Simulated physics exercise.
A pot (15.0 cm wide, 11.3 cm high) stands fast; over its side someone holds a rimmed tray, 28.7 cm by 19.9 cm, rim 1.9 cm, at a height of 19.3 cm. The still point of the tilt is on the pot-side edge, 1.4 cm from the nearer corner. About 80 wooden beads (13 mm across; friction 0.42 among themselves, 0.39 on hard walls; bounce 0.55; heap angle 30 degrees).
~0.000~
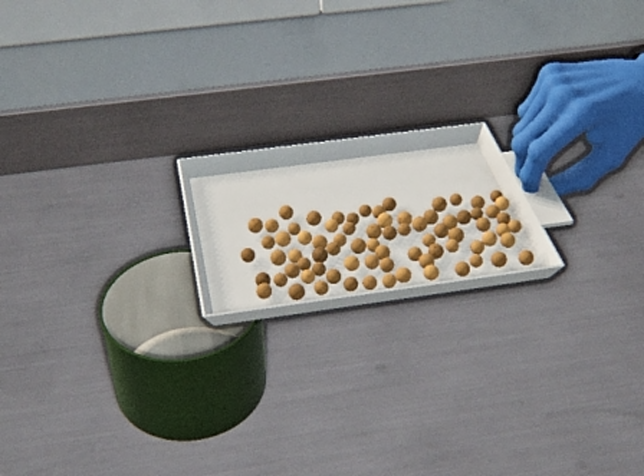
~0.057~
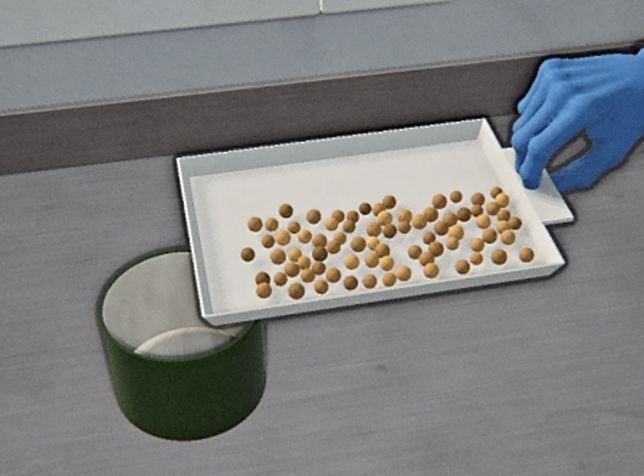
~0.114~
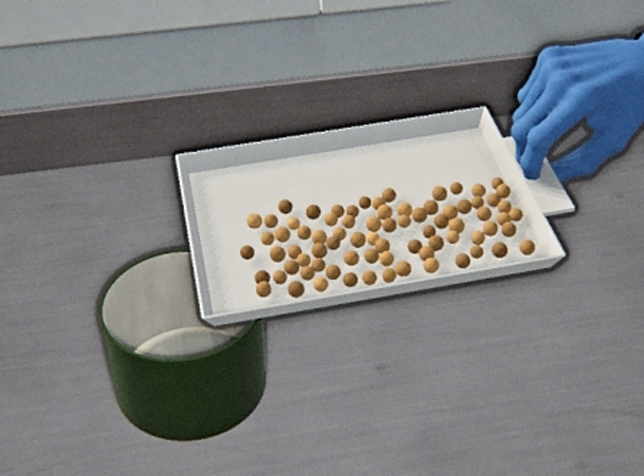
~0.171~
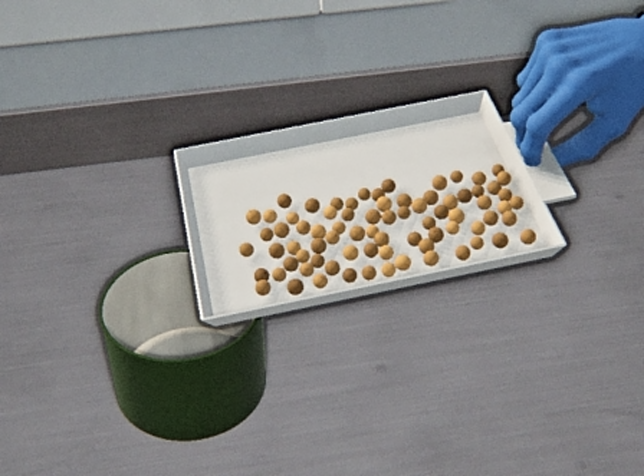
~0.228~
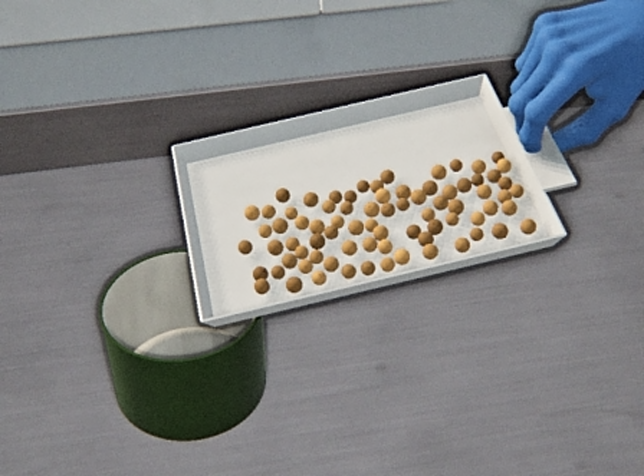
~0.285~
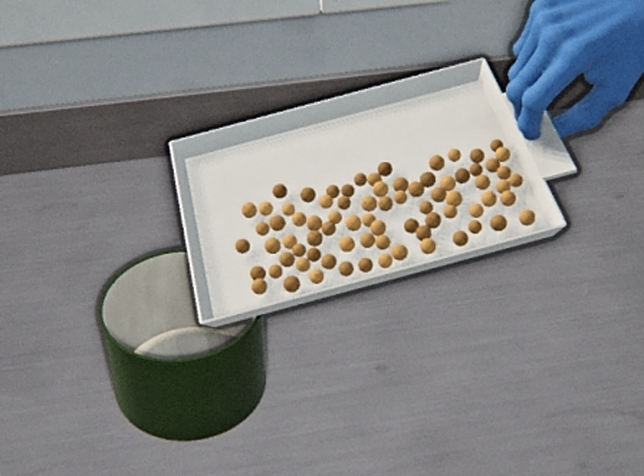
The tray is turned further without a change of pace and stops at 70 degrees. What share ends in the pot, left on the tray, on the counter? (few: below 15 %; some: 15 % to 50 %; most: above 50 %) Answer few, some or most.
In the pot: Few; left on the tray: Few; on the counter: Most.
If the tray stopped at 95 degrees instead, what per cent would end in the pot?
It would be near 0 per cent.
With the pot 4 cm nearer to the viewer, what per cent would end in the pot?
Then about 5 per cent.
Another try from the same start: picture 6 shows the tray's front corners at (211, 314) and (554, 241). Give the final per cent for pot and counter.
Pot 0, counter 100.
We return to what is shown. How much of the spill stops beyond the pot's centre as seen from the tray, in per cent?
Roughly 80 per cent.
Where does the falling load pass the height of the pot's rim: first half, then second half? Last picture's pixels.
First near (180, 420), later near (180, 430).
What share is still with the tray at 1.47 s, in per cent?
Roughly 30 per cent.
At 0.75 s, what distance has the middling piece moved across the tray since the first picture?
About 8 cm.
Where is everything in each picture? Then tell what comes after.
The first frame shows tray tilt 0 degrees, front corners at (213, 308) and (551, 260); middle of the pieces at (373, 245); pot at (181, 302).
The second frame shows tray tilt 1 degrees, front corners at (212, 308) and (552, 258); middle of the pieces at (373, 244).
The third frame shows tray tilt 3 degrees, front corners at (212, 309) and (552, 250), lowest corner left front; middle of the pieces at (373, 239).
The fourth frame shows tray tilt 6 degrees, front corners at (211, 310) and (553, 240), lowest corner left front; middle of the pieces at (373, 232).
The fifth frame shows tray tilt 10 degrees, front corners at (210, 311) and (553, 230), lowest corner left front; middle of the pieces at (371, 225).
The sixth frame shows tray tilt 13 degrees, front corners at (209, 313) and (553, 220), lowest corner left front; middle of the pieces at (369, 220); pot at (181, 302). Its pace works out near 60 degrees a second.
Then, at 0.75 s, tilt 40 degrees; the tray holds 100 %, the pot 0 %.
After 1.06 s, tilt 58 degrees; the tray holds 100 %, the pot 0 %.
Then, at 1.47 s, tilt 70 degrees; the tray holds 30 %, the pot 0 %.
In the end, at 3.1 s, pot 0 %, tray 5 %, counter 95 %.
